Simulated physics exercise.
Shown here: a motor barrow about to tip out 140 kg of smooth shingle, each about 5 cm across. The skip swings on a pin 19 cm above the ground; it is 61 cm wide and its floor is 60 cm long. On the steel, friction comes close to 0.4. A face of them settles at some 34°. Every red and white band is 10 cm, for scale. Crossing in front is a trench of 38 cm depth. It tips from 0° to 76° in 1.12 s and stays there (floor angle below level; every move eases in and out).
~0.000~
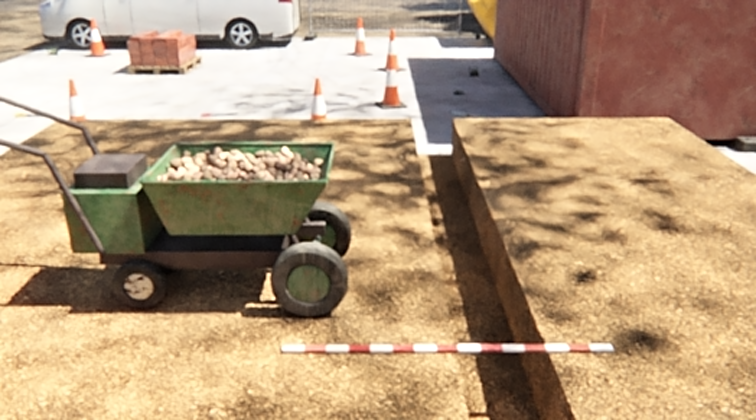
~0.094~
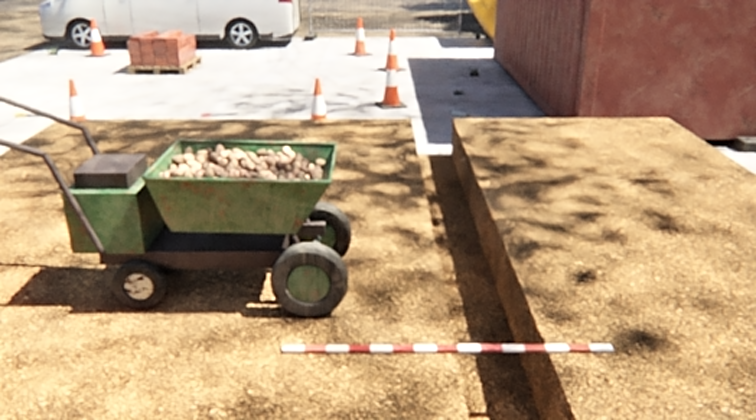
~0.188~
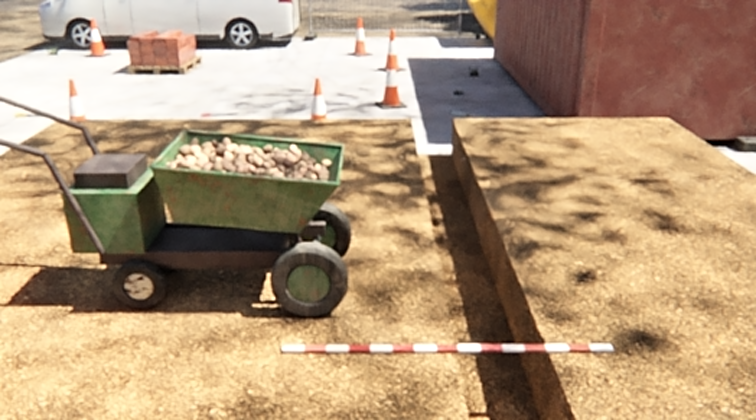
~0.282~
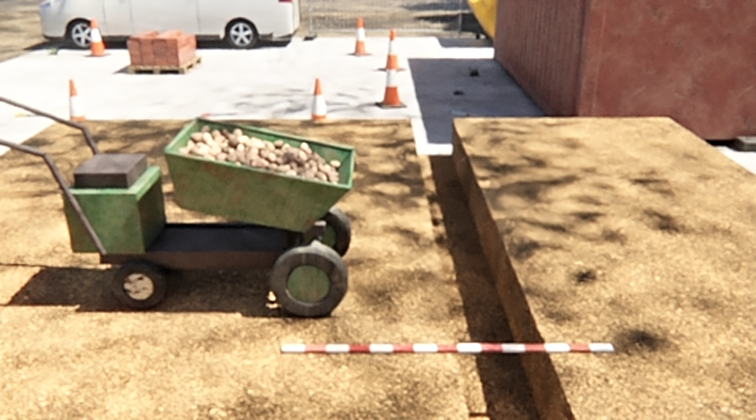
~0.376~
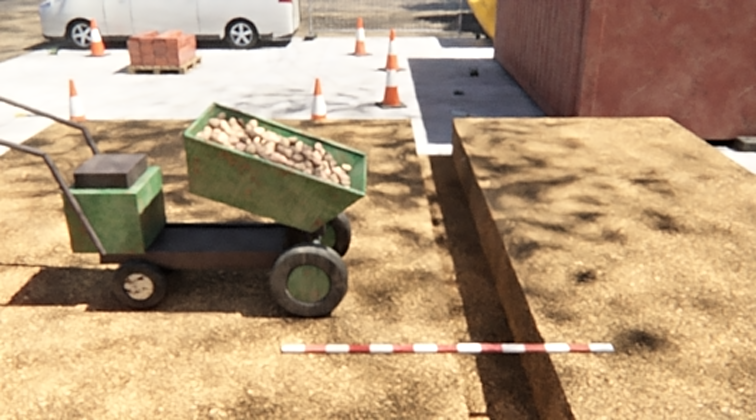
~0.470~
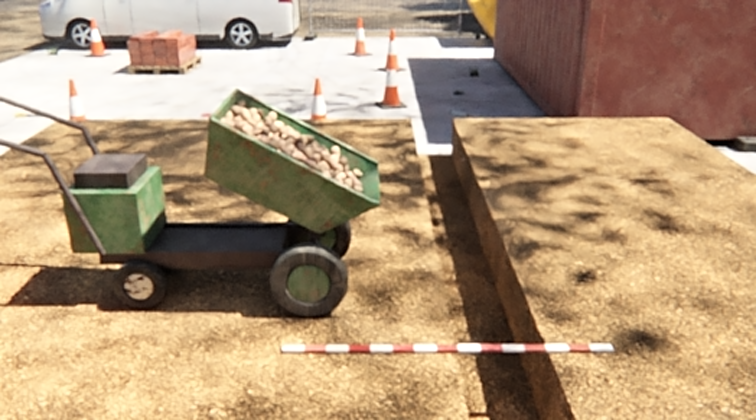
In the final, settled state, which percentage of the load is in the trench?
94 per cent is in the trench.
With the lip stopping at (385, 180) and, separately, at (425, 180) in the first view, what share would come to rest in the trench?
Some 75 and some 35 per cent, in that order.
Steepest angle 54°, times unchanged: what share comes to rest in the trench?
Then roughly 40 percent.
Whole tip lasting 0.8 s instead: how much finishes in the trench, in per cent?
Something close to 95 per cent.
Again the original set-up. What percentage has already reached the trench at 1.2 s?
Some 50 per cent of the load by that point.
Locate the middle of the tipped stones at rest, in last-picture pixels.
Their centre sits close to (481, 334).
After 0.8 s the floor is at 64°; 99 % in the skip, 1 % short of the trench; the foremost stones are at (427, 234).
After 1.2 s the floor is at 76°; 44 % in the skip, 7 % short of the trench, 50 % in the trench; the foremost stones are at (516, 337).
After 1.6 s the floor is at 76°; 15 % in the skip, 8 % short of the trench, 77 % in the trench; the foremost stones are at (523, 332).
After 3.5 s the floor is at 76°; 0 % in the skip, 6 % short of the trench, 94 % in the trench; the foremost stones are at (517, 321).
